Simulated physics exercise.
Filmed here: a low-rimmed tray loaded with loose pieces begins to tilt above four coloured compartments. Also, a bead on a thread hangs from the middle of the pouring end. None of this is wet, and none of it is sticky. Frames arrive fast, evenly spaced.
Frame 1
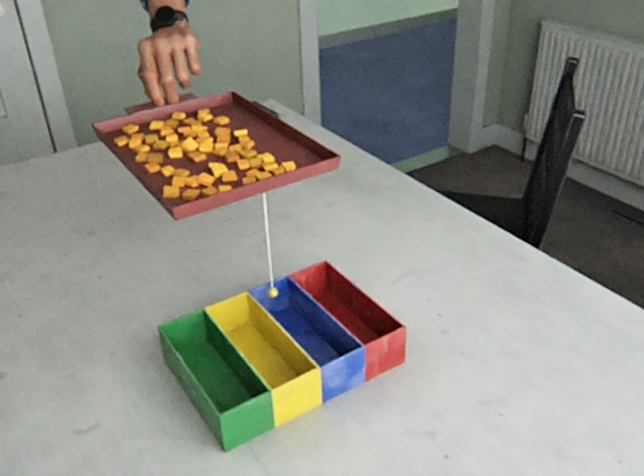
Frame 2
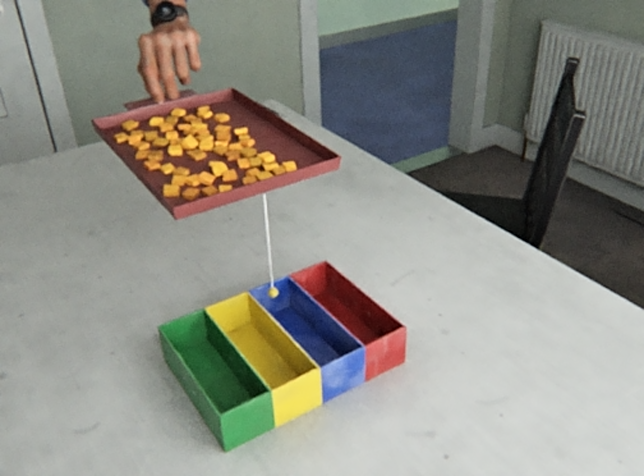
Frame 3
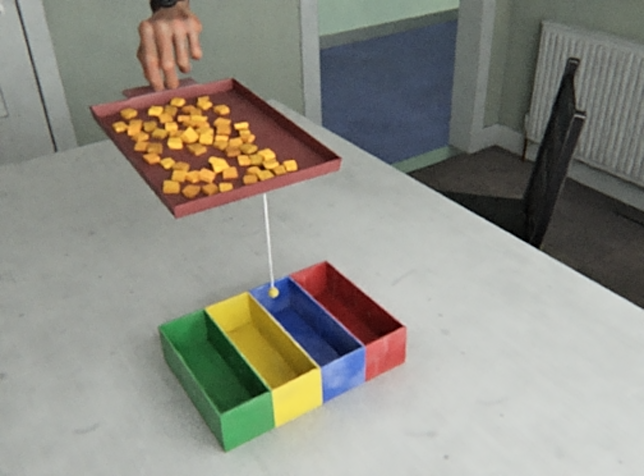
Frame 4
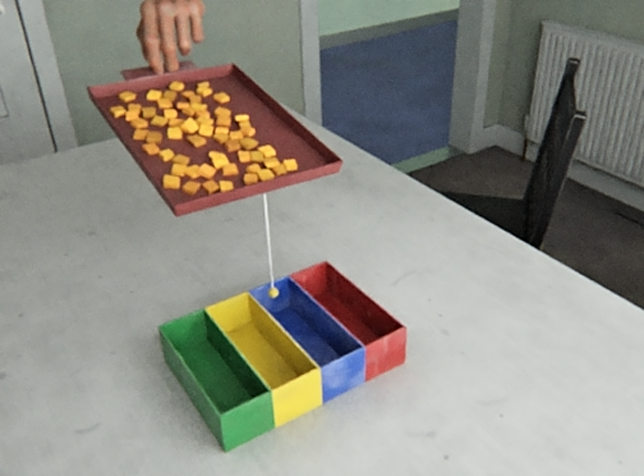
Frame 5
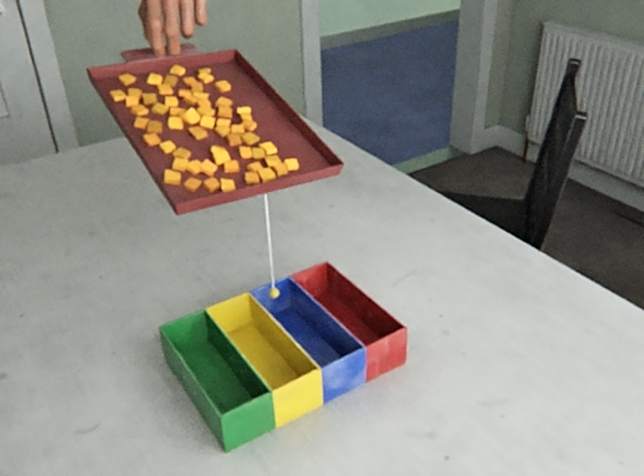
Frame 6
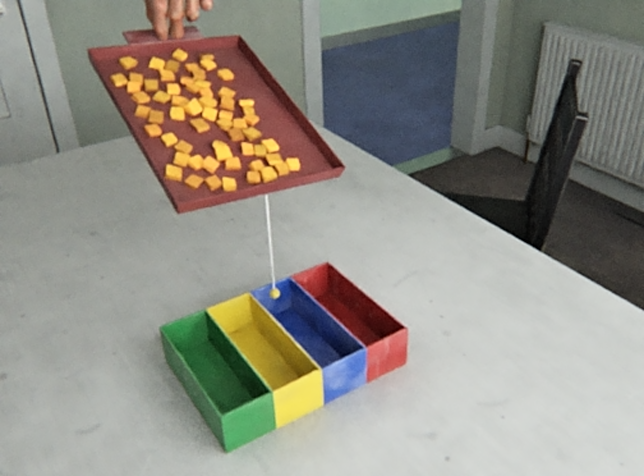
In this clip, a hand raises the far end of a reddish tray of small orange-yellow pieces, gradually tilting it toward the viewer above green, yellow, blue and red compartments, while a bead hangs from its near edge.
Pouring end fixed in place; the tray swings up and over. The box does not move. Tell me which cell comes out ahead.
I would say the red cell comes out ahead.
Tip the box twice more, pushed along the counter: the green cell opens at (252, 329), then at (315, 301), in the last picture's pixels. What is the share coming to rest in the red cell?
About 10 per cent, then about 0 per cent.
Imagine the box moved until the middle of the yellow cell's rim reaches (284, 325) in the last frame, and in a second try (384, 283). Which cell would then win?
In order: The blue one, the green cell.
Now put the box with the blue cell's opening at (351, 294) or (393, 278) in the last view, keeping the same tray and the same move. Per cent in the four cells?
About 100 % and 80 %.
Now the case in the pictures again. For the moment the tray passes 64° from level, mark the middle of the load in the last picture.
Somewhere around pixel (285, 156) in the last picture.
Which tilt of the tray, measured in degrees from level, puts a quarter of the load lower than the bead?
The tilt then is about 115°.
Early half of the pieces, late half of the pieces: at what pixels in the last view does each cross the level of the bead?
First part (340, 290), rest (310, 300).
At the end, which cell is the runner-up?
Second: The blue one.
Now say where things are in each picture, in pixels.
Corners of the pouring end at (174, 207) and (338, 156), level; middle of the load at (207, 148), small crackers; bead on its thread at (273, 292); green cell at (248, 418); yellow cell at (297, 394); blue cell at (343, 371); red cell at (385, 351), in the first frame.
Corners of the pouring end at (174, 206) and (338, 156), level; middle of the load at (207, 146), in the second frame.
Corners of the pouring end at (175, 205) and (339, 158), tipped barely, lowest at the right corner; middle of the load at (207, 139), in the third frame.
Corners of the pouring end at (176, 204) and (340, 160), tipped a little, lowest at the right corner; middle of the load at (206, 130), in the fourth frame.
Corners of the pouring end at (178, 203) and (342, 163), tipped clearly, lowest at the right corner; middle of the load at (208, 122), in the fifth frame.
Corners of the pouring end at (179, 203) and (343, 166), tipped clearly, lowest at the right corner; middle of the load at (210, 114); green cell at (249, 419); yellow cell at (298, 395); blue cell at (344, 373); red cell at (387, 352), in the sixth frame.
Soon, tray tipped steeply; nearly all on the tray; a stray few falling or outside the box.
A while on, tray tipped past a quarter turn; most on the tray; a small part in the red cell; a stray few in the blue cell; a stray few falling or outside the box.
Towards the end, tray tipped past a quarter turn; about half in the red cell; about a quarter in the blue cell; a small part in the yellow cell; a small part falling or outside the box.
Finally, tray tipped past a quarter turn; about half in the red cell; about a quarter in the blue cell; a small part in the yellow cell; none in the green cell; a small part outside the box.
